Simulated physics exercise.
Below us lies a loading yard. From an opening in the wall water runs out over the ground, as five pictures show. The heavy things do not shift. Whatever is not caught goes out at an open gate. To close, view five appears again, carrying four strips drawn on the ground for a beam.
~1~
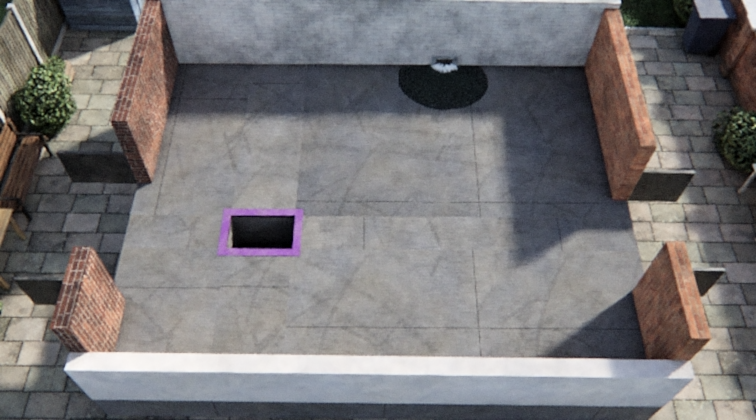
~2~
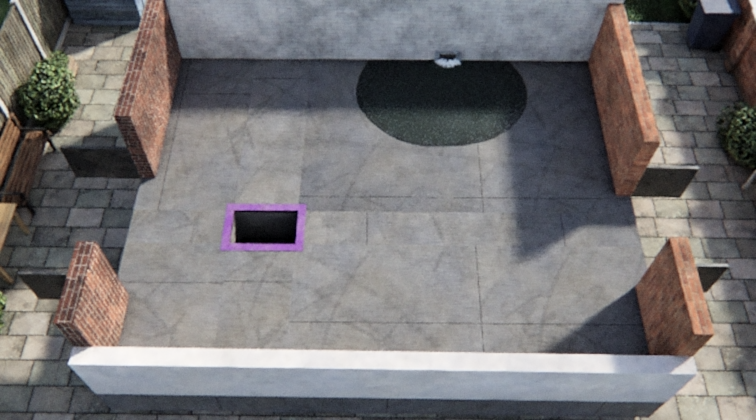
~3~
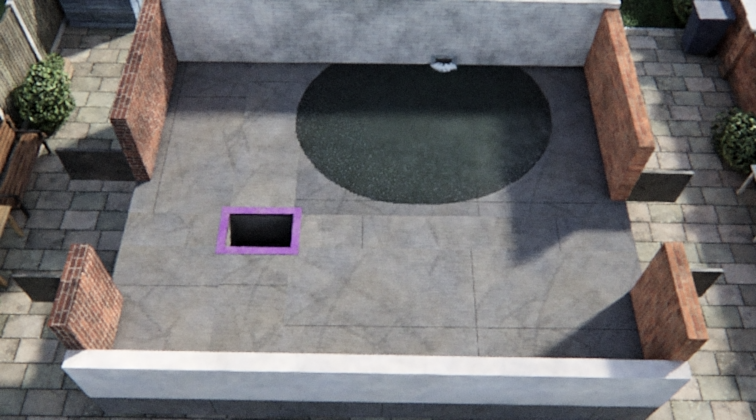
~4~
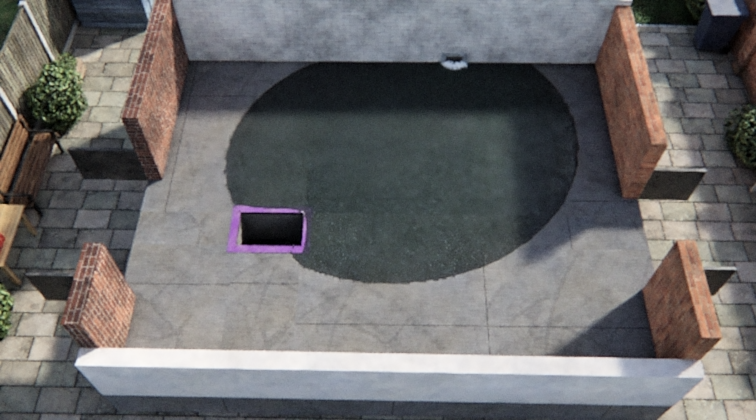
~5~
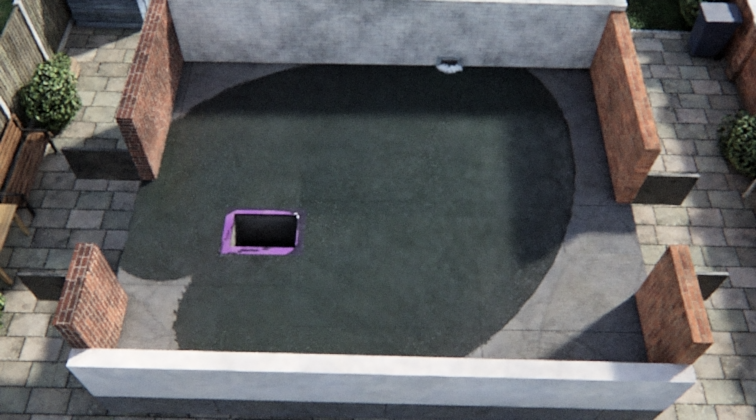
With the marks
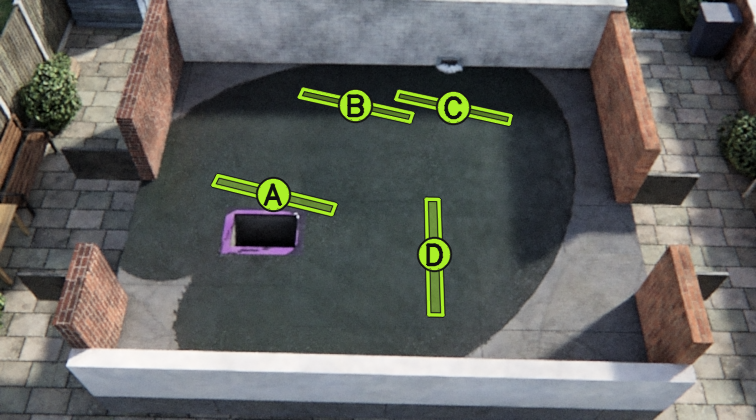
Dark water spreads from the back wall across the walled yard and surrounds the purple-edged drain.
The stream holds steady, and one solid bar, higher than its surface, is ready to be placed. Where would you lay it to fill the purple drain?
I would pick spot D.
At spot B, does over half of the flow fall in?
No.
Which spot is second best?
That would be B.
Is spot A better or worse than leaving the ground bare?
Spot A is worse.
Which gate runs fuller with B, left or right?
The left gate.
On the marked copy, A from (215, 180) to (333, 209); B from (301, 93) to (411, 117); C from (397, 95) to (509, 119); D from (435, 314) to (432, 199).
With A, about 16 % of the stream runs into the purple drain, about 84 % out by the gates.
With B, about 25 % of the stream runs into the purple drain, about 75 % out by the gates.
With C, about 19 % of the stream runs into the purple drain, about 81 % out by the gates.
With D, about 31 % of the stream runs into the purple drain, about 69 % out by the gates.
